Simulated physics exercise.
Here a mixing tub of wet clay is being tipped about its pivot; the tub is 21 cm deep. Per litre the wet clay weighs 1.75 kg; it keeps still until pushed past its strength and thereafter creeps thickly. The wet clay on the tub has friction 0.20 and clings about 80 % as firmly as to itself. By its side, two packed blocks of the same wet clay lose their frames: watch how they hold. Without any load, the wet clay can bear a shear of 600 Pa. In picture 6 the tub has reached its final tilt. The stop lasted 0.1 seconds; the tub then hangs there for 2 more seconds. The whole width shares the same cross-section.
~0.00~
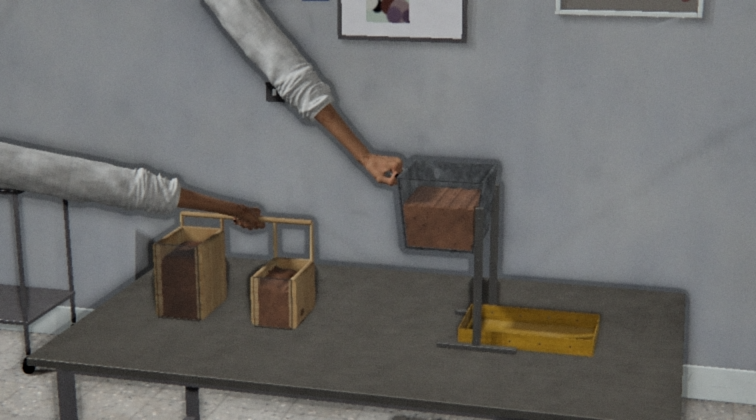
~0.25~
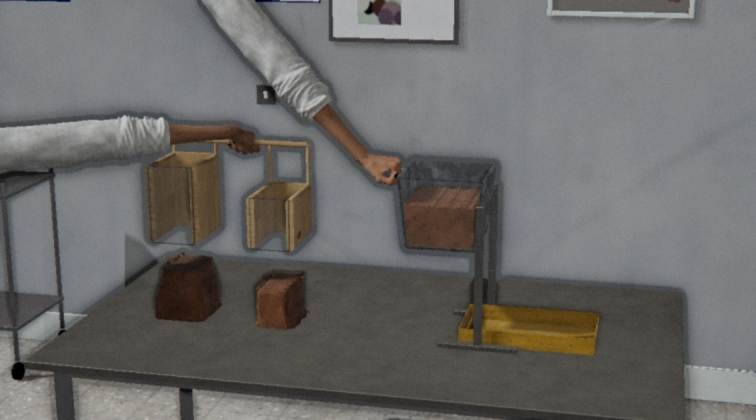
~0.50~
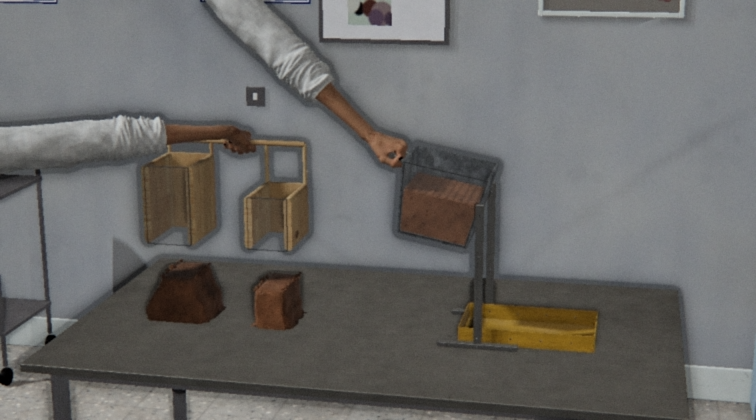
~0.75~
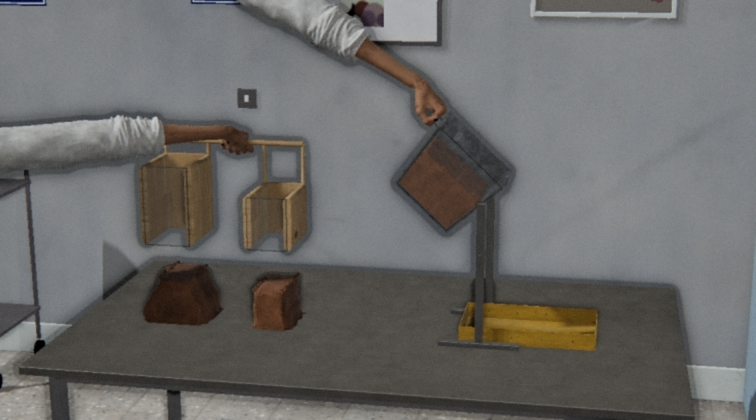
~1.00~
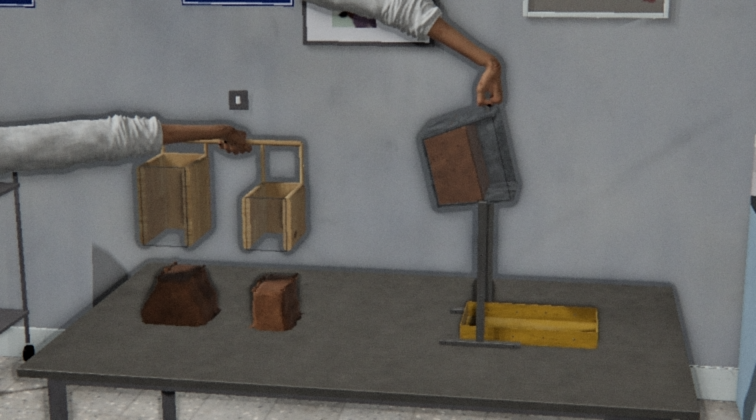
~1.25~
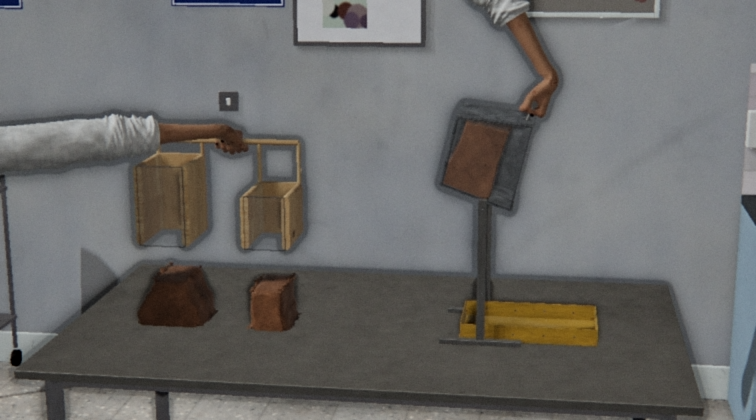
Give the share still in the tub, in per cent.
39 %.
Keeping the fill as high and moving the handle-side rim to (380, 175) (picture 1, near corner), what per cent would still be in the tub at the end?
Some 35 per cent, I reckon.
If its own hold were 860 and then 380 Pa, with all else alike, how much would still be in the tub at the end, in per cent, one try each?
Result: 45 % for the first case, 25 % for the second.
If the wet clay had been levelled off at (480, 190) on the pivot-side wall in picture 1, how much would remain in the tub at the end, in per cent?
In that case some 30 per cent.
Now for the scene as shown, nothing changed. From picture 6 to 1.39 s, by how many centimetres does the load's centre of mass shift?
I'd put the distance at about 7 centimetres.
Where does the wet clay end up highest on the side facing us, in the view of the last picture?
It ends up highest close to (452, 168).
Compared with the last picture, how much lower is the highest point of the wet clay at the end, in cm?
The top ends up some 13 cm below its level in the last picture.
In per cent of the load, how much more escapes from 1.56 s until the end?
6 %.
After 1.39 s, the tub is at 103 degrees and holds 98 %.
After 1.56 s, the tub is at 103 degrees and holds 45 %.
After 1.73 s, the tub is at 103 degrees and holds 39 %.
After 1.90 s, the tub is at 103 degrees and holds 39 %.
After 3.25 s, at the end, the tub is at 103 degrees and holds 39 %.
